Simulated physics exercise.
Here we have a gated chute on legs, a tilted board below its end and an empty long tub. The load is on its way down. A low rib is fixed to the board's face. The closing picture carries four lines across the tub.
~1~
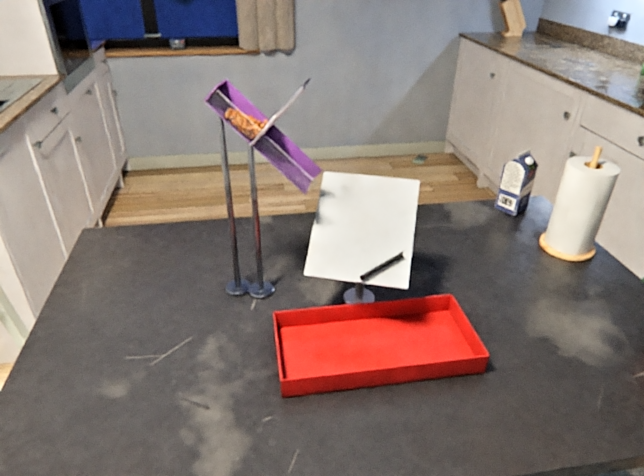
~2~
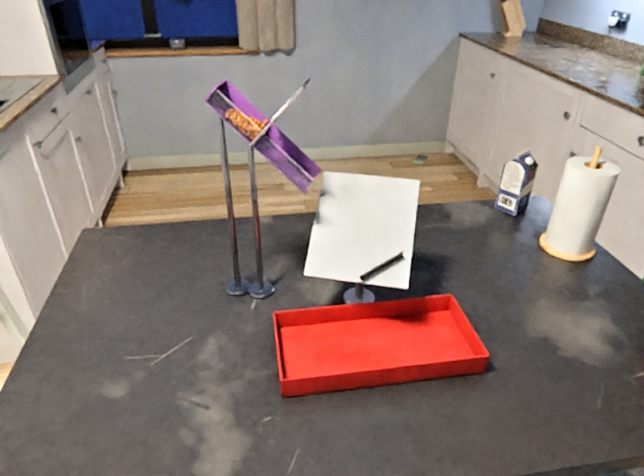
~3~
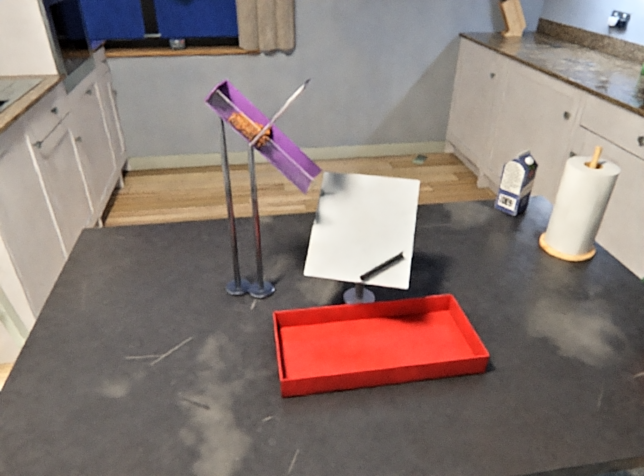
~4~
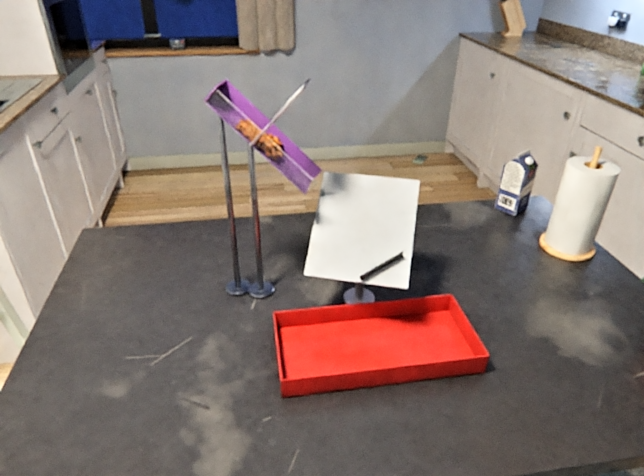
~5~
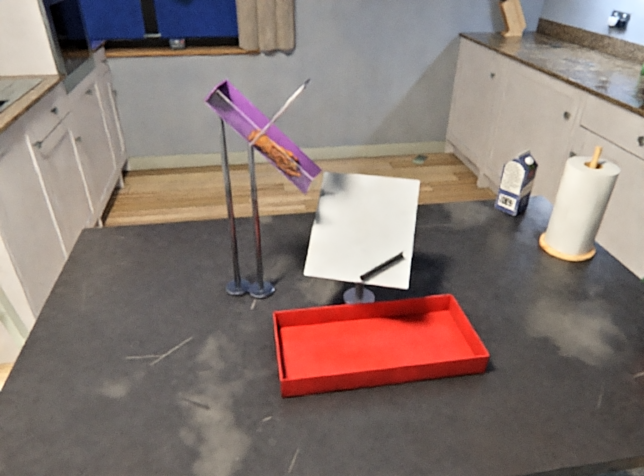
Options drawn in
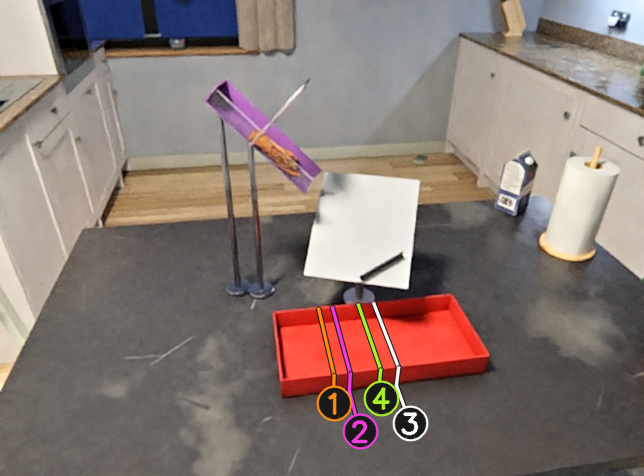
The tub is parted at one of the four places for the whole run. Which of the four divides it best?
2.
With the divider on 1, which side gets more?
More lands on the right.
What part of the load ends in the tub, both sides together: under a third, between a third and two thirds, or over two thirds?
Over two thirds.
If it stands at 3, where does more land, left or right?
Left.
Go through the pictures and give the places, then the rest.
Load behind the gate near (247, 126), cereal balls; lip of the chute near (308, 188), sloping fairly steeply, in the first frame.
Middle of the board near (363, 226), tilted fairly steeply; middle of its low edge near (355, 282); of its high edge near (371, 176), in the second frame.
Front corners of the tub near (282, 380) and (489, 355), empty; front of the load near (264, 145), in the third frame.
Middle of the load near (263, 137); its front near (281, 155), close to a third of the way to the lip; rib from (403, 252) to (360, 277), in the fourth frame.
Middle of the load near (276, 151); its front near (299, 175), the bulk of the way to the lip, in the fifth frame.
On the marked copy, line 1 crosses the front rim at (333, 374); line 2 crosses the front rim at (350, 372); line 3 crosses the front rim at (398, 366); line 4 crosses the front rim at (380, 368).
If 1 is chosen, of what is caught, a small share on the left of the divider, all but a few on the right.
If 2 is chosen, of what is caught, close to half on the left of the divider, close to half on the right.
If 3 is chosen, of what is caught, all but a few on the left of the divider, a small share on the right.
If 4 is chosen, of what is caught, all but a few on the left of the divider, a small share on the right.
